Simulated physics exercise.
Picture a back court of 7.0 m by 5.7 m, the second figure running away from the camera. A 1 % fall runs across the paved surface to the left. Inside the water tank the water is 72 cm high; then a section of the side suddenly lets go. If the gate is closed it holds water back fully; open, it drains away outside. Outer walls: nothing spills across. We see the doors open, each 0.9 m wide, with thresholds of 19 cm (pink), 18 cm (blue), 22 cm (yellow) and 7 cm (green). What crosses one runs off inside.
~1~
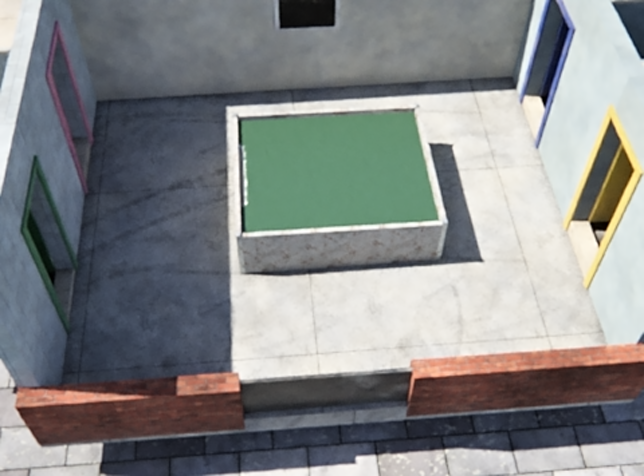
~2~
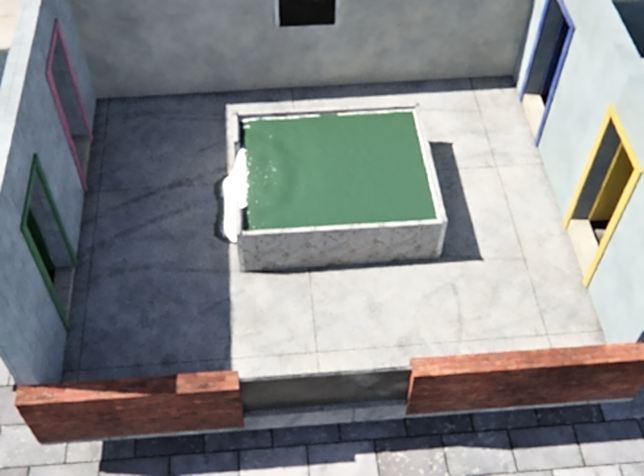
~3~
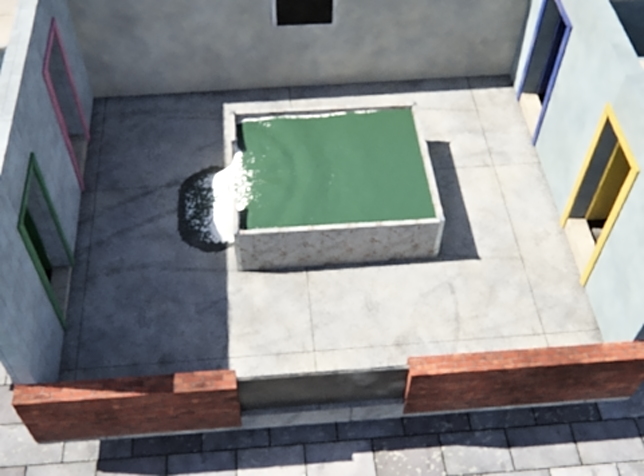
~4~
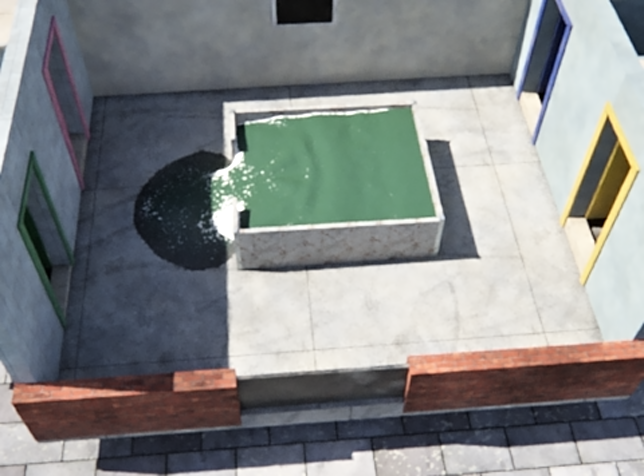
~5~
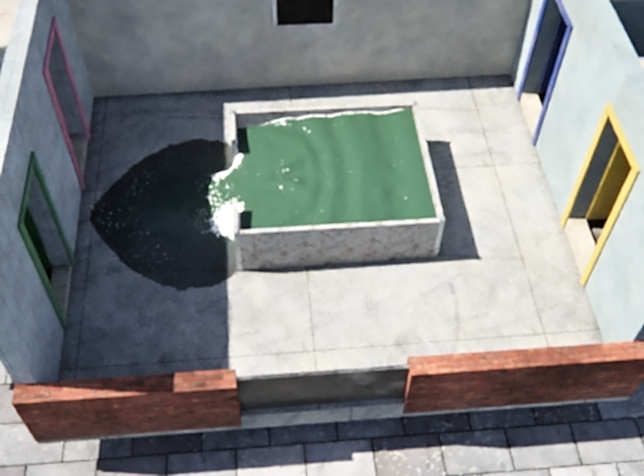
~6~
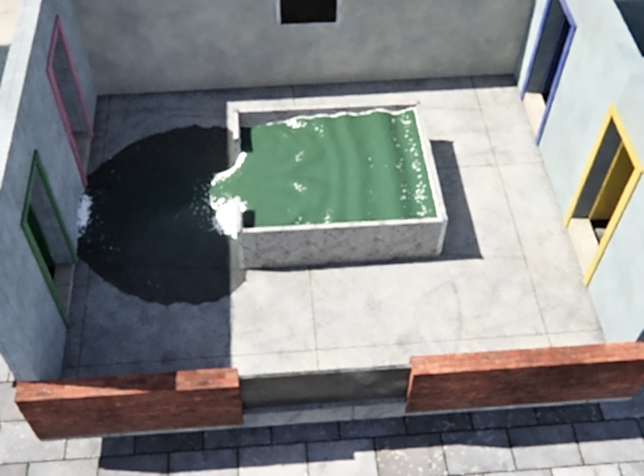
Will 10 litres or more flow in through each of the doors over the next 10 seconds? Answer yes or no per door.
Pink door: Yes, blue door: No, yellow door: No, green door: Yes.
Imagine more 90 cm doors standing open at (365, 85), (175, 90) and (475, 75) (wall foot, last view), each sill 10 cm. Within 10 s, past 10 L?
Door 1: Lower; door 2: Higher; door 3: Higher.
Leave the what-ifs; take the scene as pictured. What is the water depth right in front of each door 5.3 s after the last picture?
You'd see pink at 19 cm, blue at 15 cm, yellow at 6 cm and green at 15 cm.
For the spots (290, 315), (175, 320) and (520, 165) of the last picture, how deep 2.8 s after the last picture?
First spot near 2 cm, second near 3 cm, third near 0 cm.
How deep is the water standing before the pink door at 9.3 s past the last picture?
12.0 cm.
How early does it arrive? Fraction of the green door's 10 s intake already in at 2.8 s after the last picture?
I'd say close to 55 percent.
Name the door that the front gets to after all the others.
The yellow door.
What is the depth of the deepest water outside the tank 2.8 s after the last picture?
About 34 cm.
Then, 0.7 s after the last picture water covers 25 % of the floor and is deepest (45 cm) near (232, 207); pink door 32 cm at the sill, 9 L in, blue door not reached, yellow door not reached, green door 23 cm at the sill, 17 L in.
Then, 1.5 s after the last picture water covers 30 % of the floor and is deepest (44 cm) near (97, 105); pink door 32 cm at the sill, 55 L in, blue door not reached, yellow door not reached, green door 23 cm at the sill, 92 L in.
Then, 2.8 s after the last picture water covers 55 % of the floor and is deepest (34 cm) near (97, 105); pink door 25 cm at the sill, 109 L in, blue door not reached, yellow door not reached, green door 18 cm at the sill, 191 L in.
Then, 5.3 s after the last picture water covers 90 % of the floor and is deepest (24 cm) near (57, 410); pink door 19 cm at the sill, 129 L in, blue door 15 cm at the sill, 0 L in, yellow door 6 cm at the sill, 0 L in, green door 15 cm at the sill, 280 L in.
Then, 9.3 s after the last picture water covers 100 % of the floor and is deepest (16 cm) near (479, 366); pink door 12 cm at the sill, 131 L in, blue door 10 cm at the sill, 0 L in, yellow door 13 cm at the sill, 0 L in, green door 11 cm at the sill, 341 L in.
